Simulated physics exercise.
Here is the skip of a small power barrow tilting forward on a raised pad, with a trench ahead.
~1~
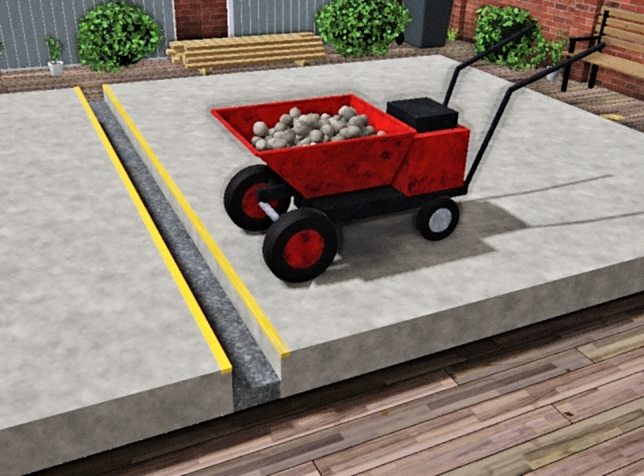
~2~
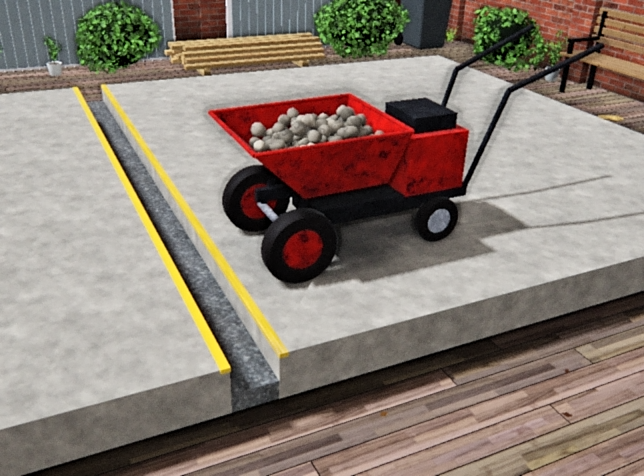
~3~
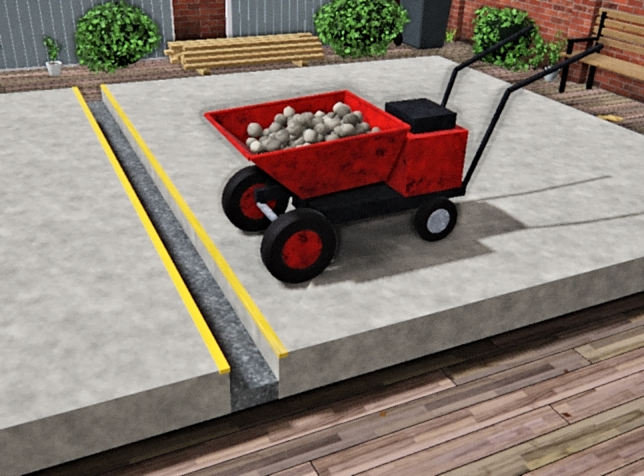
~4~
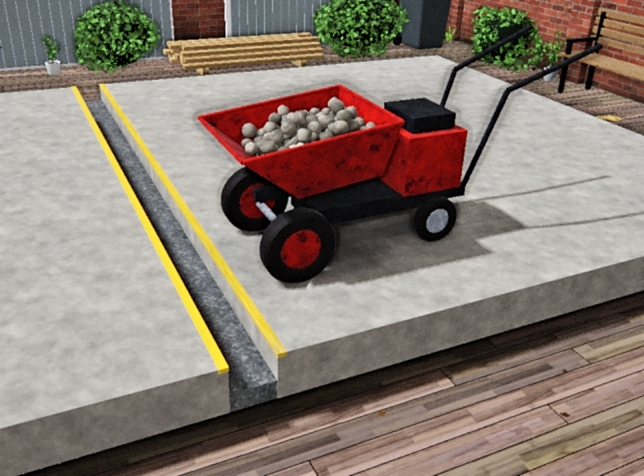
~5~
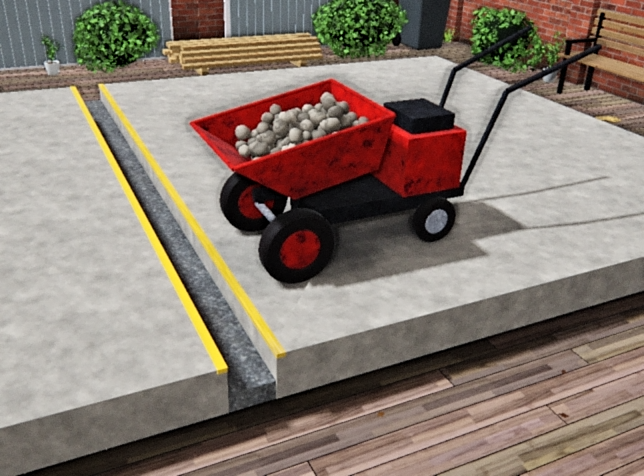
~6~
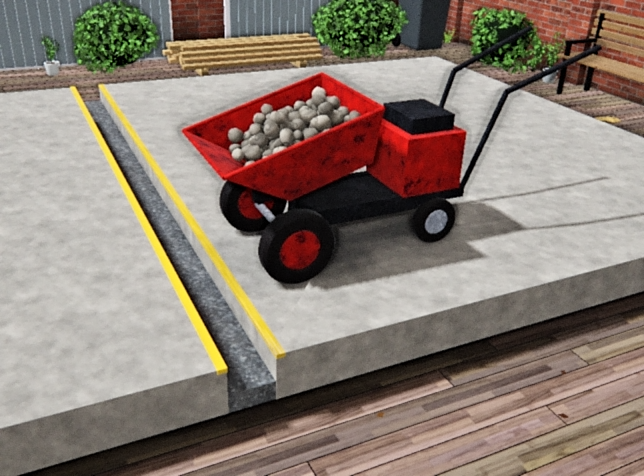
The clip opens on a red power barrow with black handles, its level skip holding rounded pebbles, parked on a raised concrete pad to the right of a narrow, yellow-edged trench. The skip then tilts gradually forward, its front lip lowering toward the left and its rear rising, while the wheels barely move.
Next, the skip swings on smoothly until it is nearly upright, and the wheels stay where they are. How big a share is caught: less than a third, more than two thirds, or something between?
In the trench: Less than a third.
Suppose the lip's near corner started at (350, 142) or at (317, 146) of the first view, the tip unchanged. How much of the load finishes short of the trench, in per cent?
In turn 20 and 0 in a hundred.
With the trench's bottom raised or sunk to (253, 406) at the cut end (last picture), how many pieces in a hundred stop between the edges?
Near 0 %.
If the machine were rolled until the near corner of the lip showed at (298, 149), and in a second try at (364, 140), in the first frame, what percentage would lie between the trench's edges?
Roughly 50 per cent, and 40 per cent.
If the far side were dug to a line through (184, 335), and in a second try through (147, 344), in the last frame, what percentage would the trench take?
The first gives 10 %, the second 70 %.
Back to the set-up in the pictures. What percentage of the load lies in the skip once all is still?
About 15 per cent.
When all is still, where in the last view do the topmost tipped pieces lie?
At about (129, 267).
Soon after the last picture, skip tipped steeply; all in the skip.
A little later, skip tipped right over; about two thirds in the skip; about a third beyond it; a stray few falling.
Later still, skip tipped right over; about a quarter in the skip; most beyond it.
At rest, skip tipped right over; about a quarter in the skip; none in or heaped over the trench; most beyond it.
